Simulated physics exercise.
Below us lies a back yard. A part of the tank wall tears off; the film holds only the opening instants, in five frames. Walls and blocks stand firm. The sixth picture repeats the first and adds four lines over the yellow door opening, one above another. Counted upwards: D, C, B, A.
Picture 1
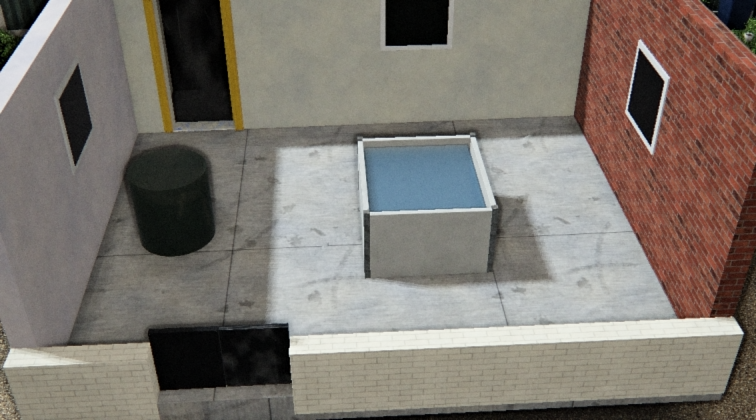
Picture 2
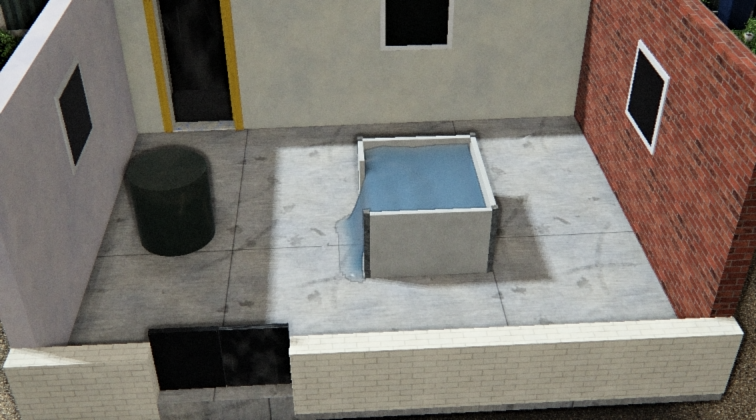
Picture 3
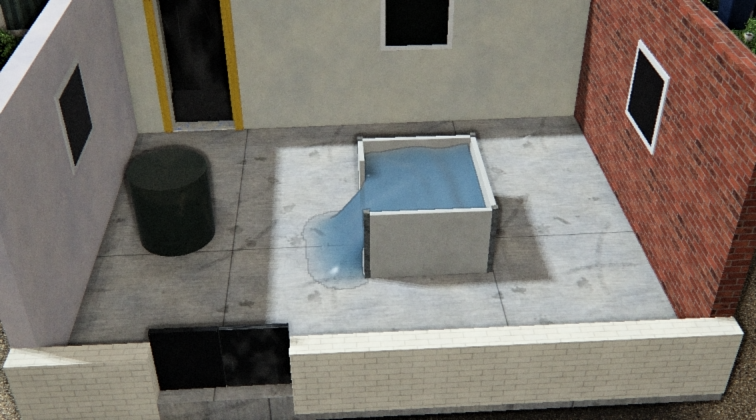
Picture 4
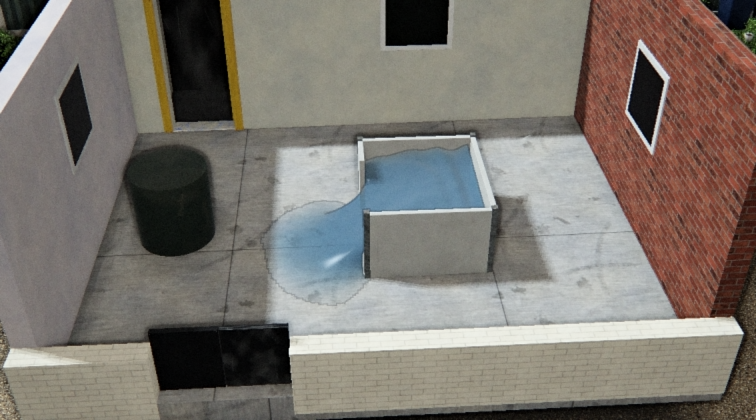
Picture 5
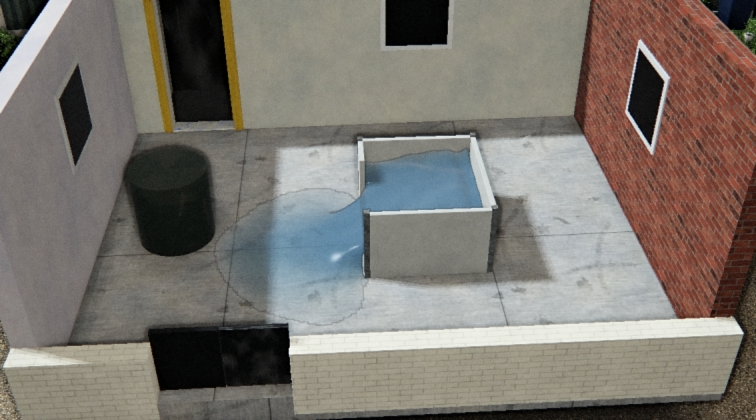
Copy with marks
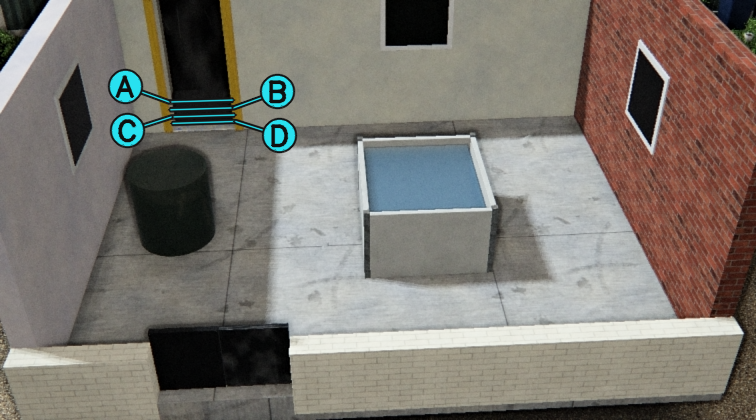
In a walled back yard, water sat still in a raised tank until it poured out through the tank's left side and spread leftward across the paving in a wide, rounded puddle.
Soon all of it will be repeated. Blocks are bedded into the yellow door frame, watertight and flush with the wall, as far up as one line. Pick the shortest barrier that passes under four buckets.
D is the one.
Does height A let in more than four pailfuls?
No, that is safe.
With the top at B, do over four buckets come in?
No, that is safe.
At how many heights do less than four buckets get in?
All of the four.
On the marked copy, A at (201, 101); B at (202, 108); C at (203, 115); D at (203, 122); from the bottom up D, C, B, A.
With A, nothing gets over.
With B, nothing gets over.
With C, nothing gets over.
With D, a splash gets over, under a bucket.
